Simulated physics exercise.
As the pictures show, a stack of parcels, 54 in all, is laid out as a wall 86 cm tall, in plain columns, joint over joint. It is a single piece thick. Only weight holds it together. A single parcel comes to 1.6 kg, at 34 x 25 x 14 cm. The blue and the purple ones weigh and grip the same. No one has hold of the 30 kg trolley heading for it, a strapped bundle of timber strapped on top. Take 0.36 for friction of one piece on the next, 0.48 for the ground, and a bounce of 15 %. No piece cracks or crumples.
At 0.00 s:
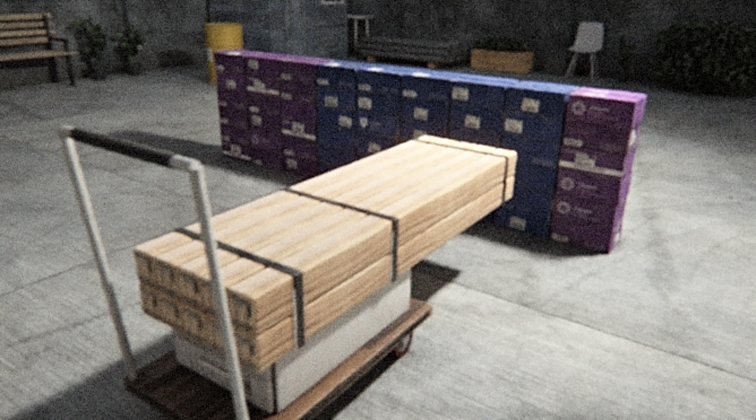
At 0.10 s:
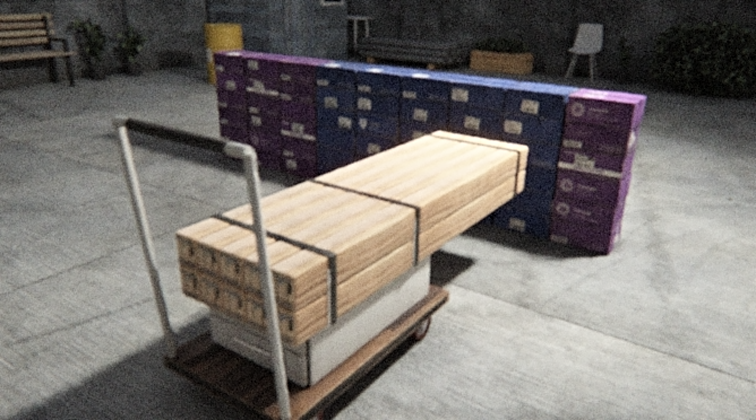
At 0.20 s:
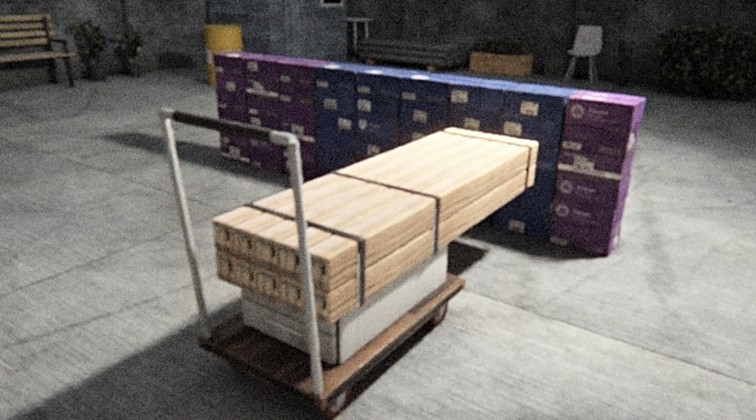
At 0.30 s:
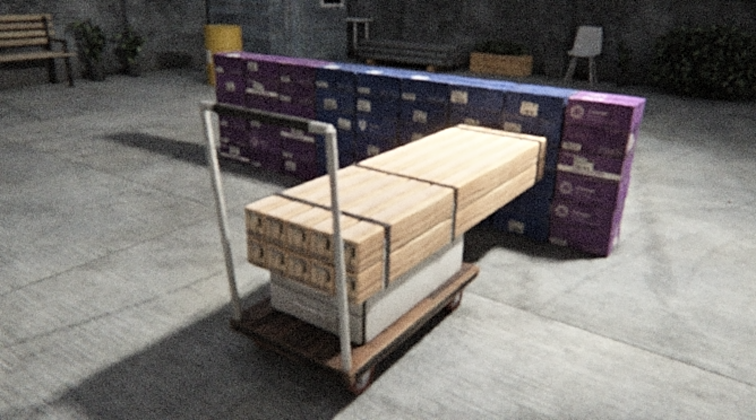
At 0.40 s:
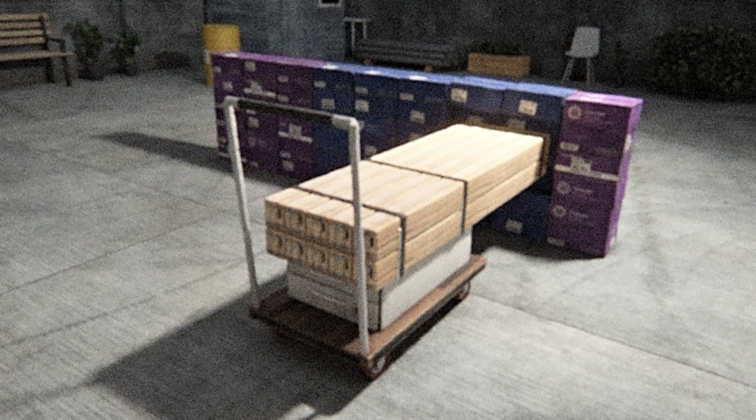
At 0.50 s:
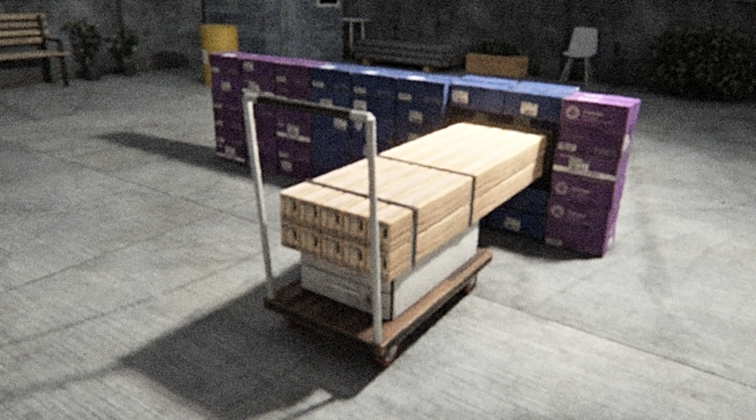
In a dim paved yard with a bench and potted plants, an unattended trolley carrying long strapped timber-like bundles rolls toward a low wall of purple and blue boxes. The load's front end meets the wall right of centre, then pushes in, shifting several boxes back slightly while the others stay stacked.
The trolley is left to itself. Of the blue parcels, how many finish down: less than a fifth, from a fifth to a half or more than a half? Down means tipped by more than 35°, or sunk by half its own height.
From a fifth to a half of them.
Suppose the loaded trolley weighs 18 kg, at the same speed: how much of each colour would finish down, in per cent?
In that case purple 0, blue 30 per cent.
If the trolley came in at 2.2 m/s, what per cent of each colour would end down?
In that case purple 0, blue 30 per cent.
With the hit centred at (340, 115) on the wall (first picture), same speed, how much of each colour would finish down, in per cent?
In that case purple 20, blue 30 per cent.
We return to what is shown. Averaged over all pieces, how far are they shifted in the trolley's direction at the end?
Some 15 cm on average.
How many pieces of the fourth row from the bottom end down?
The count is 2.
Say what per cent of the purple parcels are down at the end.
Purple 0 per cent.
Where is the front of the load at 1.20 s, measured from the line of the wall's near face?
About 65 cm past it.
Around 0.62 s, load 28 cm past the wall's line, still rolling; none of the 30 blue parcels down (0 of 54 in all colours); top blue parcel unmoved.
Around 0.82 s, load 42 cm past the wall's line, still rolling; 9 of the 30 blue parcels down (9 of 54 in all colours); top blue parcel unmoved.
Around 1.20 s, load 66 cm past the wall's line, still rolling; 9 of the 30 blue parcels down (9 of 54 in all colours); top blue parcel unmoved.
Finally (2.2 s), load 96 cm past the wall's line, stopped; 9 of the 30 blue parcels down (9 of 54 in all colours); top blue parcel unmoved; top purple parcel unmoved. That is 30 per cent. Seen by the last camera, middles, top blue parcel near (384, 83), top purple parcel near (600, 112).
